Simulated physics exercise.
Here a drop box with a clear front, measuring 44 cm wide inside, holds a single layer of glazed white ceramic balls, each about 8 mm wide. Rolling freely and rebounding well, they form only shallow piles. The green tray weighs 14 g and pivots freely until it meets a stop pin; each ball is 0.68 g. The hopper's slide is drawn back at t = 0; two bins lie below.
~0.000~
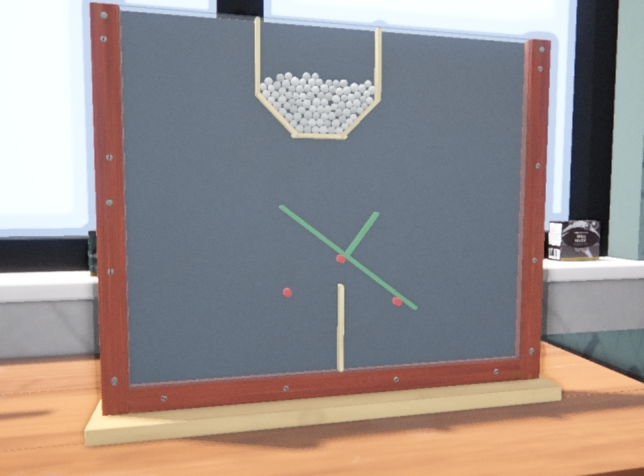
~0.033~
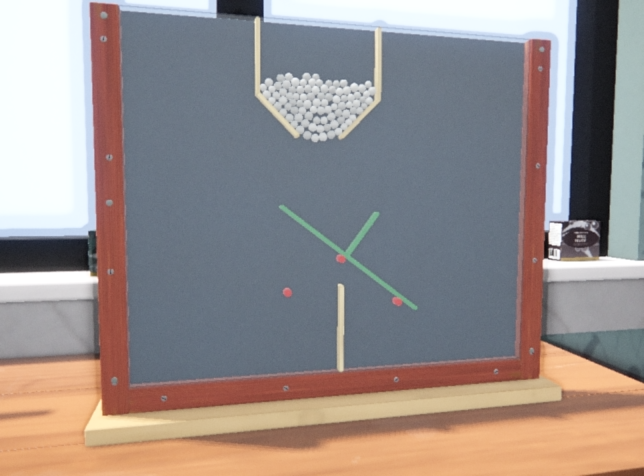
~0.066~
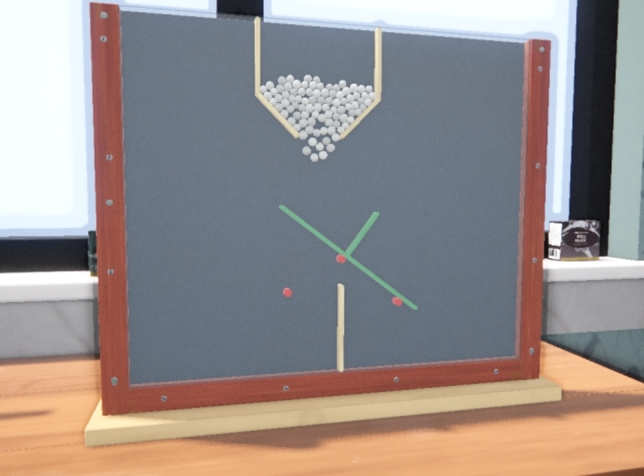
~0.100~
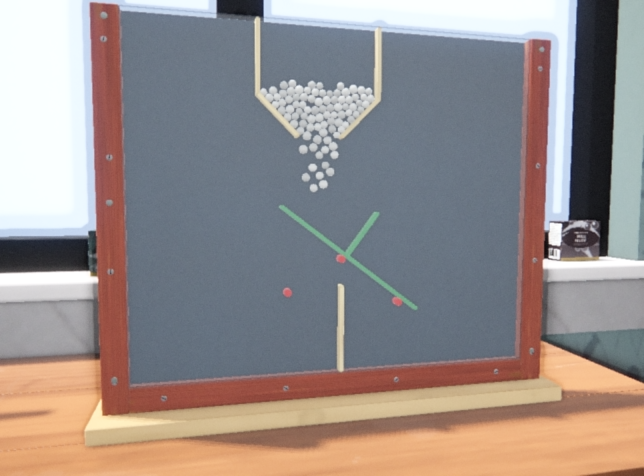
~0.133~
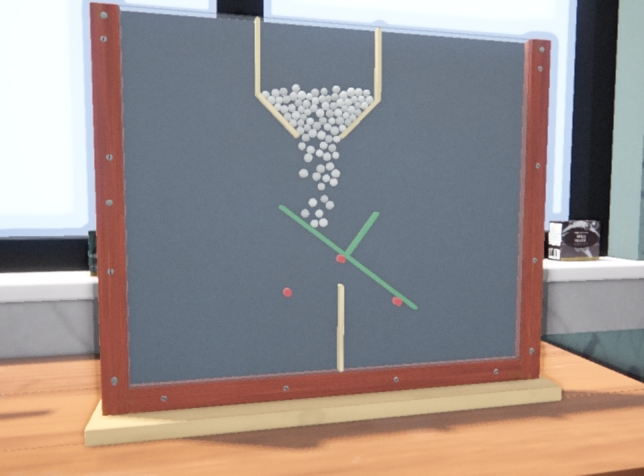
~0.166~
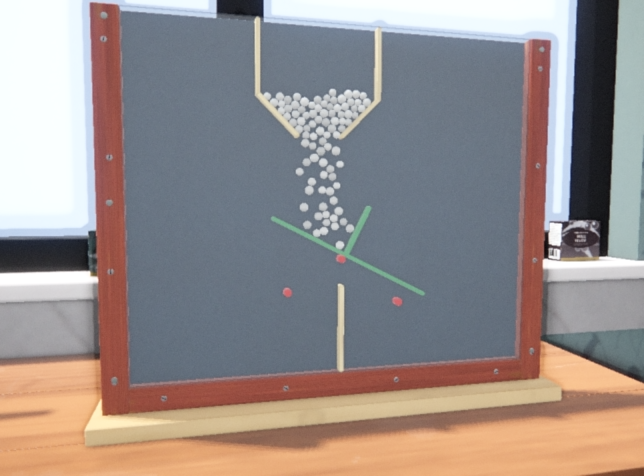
On a wooden tabletop, a red-framed board stands with white balls held in a hopper; its bottom opens, and the balls pour onto a sloping green tray with an upright wall, whose left end then tilts down slightly.
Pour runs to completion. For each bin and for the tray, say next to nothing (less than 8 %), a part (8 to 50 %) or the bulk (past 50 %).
When it all stops, the right bin holds a middling amount, the left bin holds the greater portion, and the tray holds very little.
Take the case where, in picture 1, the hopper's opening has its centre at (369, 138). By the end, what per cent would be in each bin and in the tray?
Final shares - right bin: 35, left bin: 0, tray: 60.
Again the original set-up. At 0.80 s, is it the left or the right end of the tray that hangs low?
Right.
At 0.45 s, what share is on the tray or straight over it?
My estimate is around 45 in a hundred.
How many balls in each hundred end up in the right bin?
It comes to about 25 percent.
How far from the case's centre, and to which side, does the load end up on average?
Some 7 cm left of it.
By 0.45 s 100 % have left the hopper; tray left end down 31°; on or over it 45 %, past it to the left 55 %, to the right 0 %.
By 0.80 s 100 % have left the hopper; tray right end down 37°; on or over it 25 %, past it to the left 75 %, to the right 0 %.
At rest by 2.2 s, right bin 25 %, left bin 75 %, tray 0 %; tray right end down 37°.
